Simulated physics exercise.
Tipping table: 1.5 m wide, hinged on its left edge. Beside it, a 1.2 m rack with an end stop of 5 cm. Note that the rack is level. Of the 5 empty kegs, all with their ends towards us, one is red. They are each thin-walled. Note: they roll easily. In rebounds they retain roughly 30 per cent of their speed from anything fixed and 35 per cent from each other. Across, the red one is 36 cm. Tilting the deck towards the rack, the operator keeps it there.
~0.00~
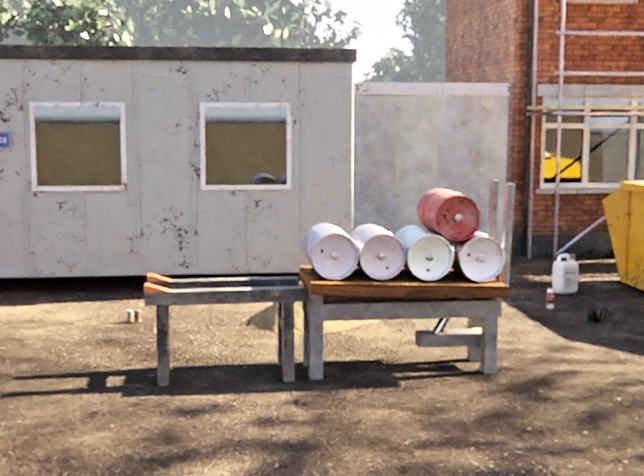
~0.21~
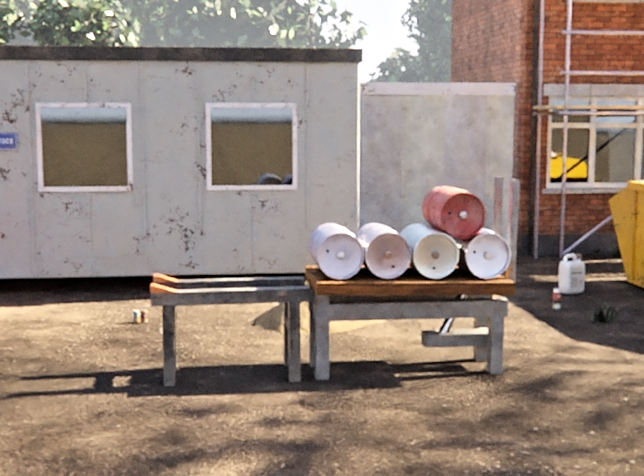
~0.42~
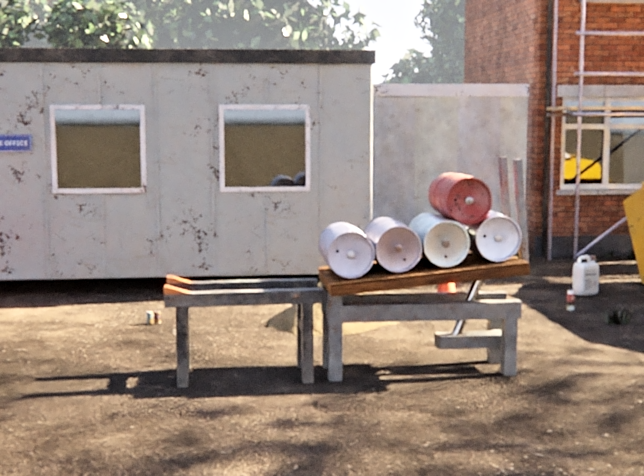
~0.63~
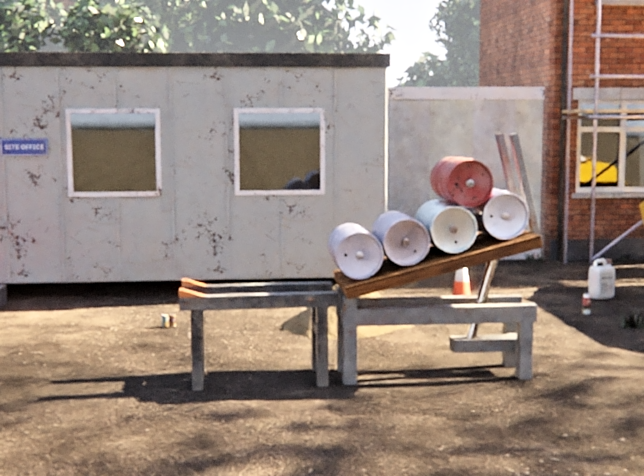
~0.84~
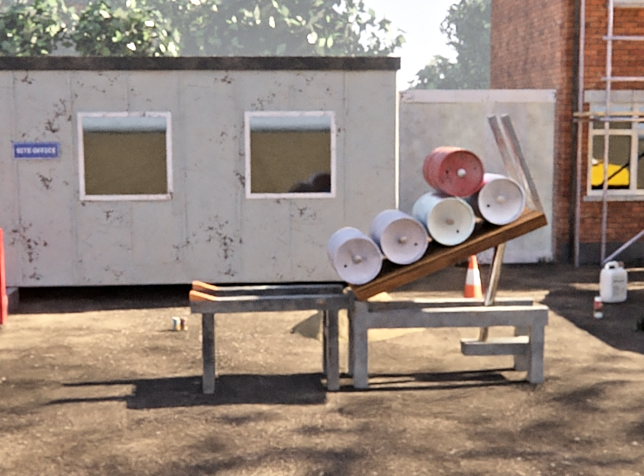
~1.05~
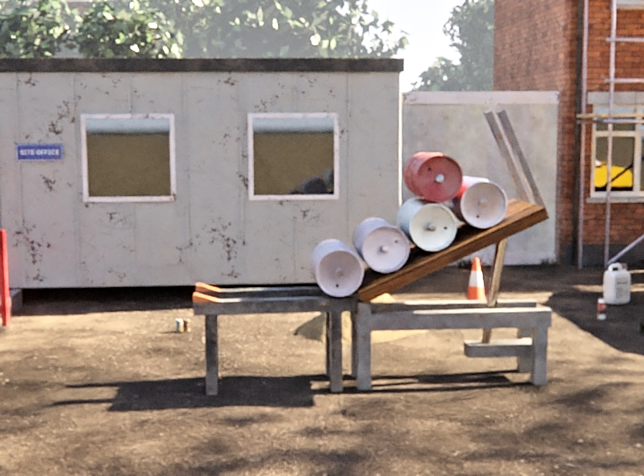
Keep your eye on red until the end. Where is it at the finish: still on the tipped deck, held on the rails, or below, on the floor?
It is below, on the floor.
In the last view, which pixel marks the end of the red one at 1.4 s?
(389, 203), roughly.
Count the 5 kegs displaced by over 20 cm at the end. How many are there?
5.
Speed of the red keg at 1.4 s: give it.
Speed approx. 1.5 m/s.
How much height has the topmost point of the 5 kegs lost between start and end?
Roughly 30 cm.
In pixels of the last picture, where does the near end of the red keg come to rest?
Roughly (22, 376).
By 1.4 s, red is up on others, 45 cm from the hinge, rolling left; 0 lost over the end.
By 1.8 s, red is up on others, 90 cm from the rack's far end, rolling left; 0 lost over the end.
By 2.2 s, red is up on others, 40 cm from the rack's far end, rolling left; 1 lost over the end.
By 2.7 s, red is beyond the stop and falling; 4 lost over the end.
Finally (9.3 s), red is over the stop, on the ground; 4 lost over the end.
